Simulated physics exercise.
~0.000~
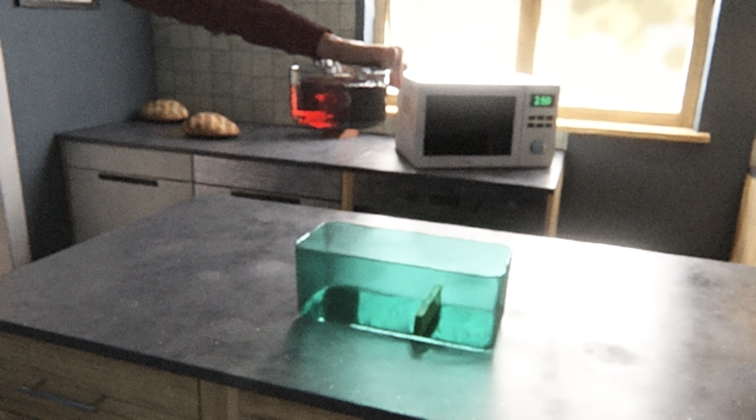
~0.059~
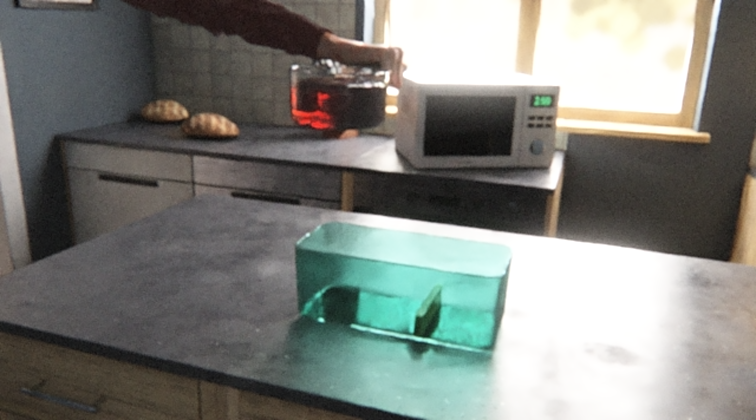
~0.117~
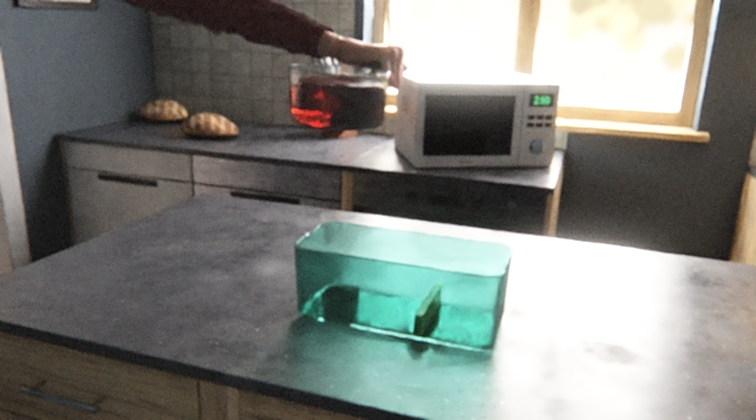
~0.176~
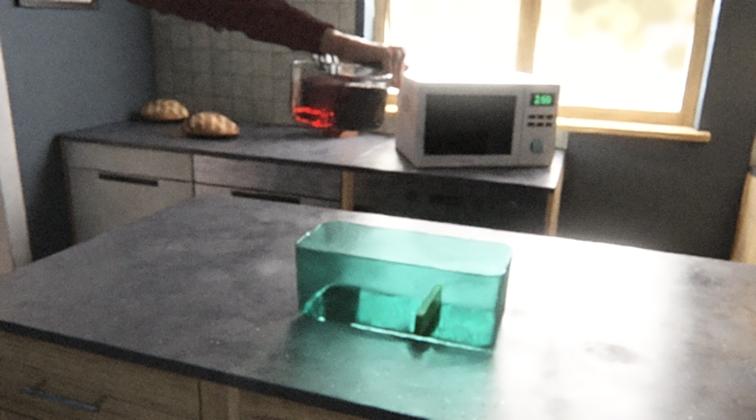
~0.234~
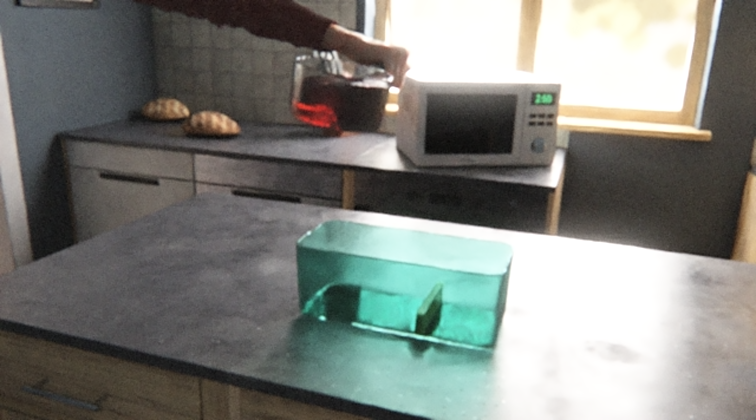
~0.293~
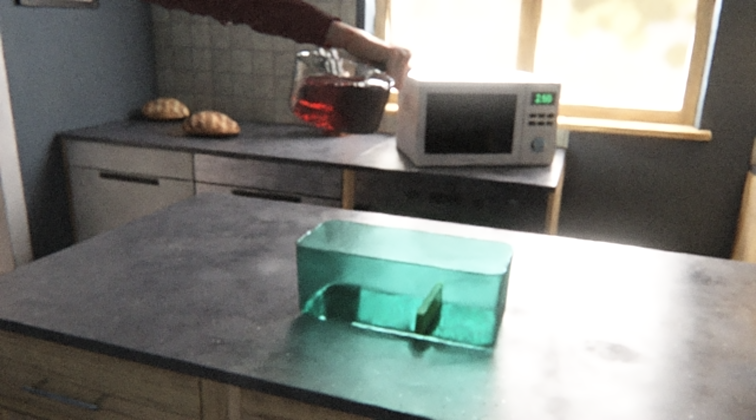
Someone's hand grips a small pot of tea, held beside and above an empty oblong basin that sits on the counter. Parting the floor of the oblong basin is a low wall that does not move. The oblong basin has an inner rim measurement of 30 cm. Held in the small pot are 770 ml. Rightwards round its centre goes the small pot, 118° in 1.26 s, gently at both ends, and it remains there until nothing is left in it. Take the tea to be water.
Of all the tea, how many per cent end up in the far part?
Roughly 47 per cent.
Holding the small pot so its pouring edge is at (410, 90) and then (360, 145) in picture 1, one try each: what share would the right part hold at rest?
Result: 55 per cent, then 15 per cent.
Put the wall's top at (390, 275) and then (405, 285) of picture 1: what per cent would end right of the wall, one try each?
First 90, then 75 per cent.
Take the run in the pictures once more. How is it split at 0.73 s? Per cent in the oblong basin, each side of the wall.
Left: Around 4. Right: Around 8.
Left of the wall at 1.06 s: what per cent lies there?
Around 30 in a hundred.
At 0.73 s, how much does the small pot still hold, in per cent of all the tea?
Some 48 % of it is still there.
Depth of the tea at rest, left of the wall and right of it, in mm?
Final reading - left some 18 mm, right some 30 mm.
Then, 0.73 s in, the tilt is 74° and 47 per cent is still to pour, 4 is left of the wall and 8 right of it.
Then, 1.06 s in, the tilt is 111° and 5 per cent is still to pour, 31 is left of the wall and 52 right of it.
Then, 1.39 s in, the tilt is 118° and 0 per cent is still to pour, 51 is left of the wall and 47 right of it.
Then, 1.76 s in, the tilt is 118° and 0 per cent is still to pour, 52 is left of the wall and 47 right of it.
Finally, 52 per cent lies left of the wall, 47 right of it and 1 outside.
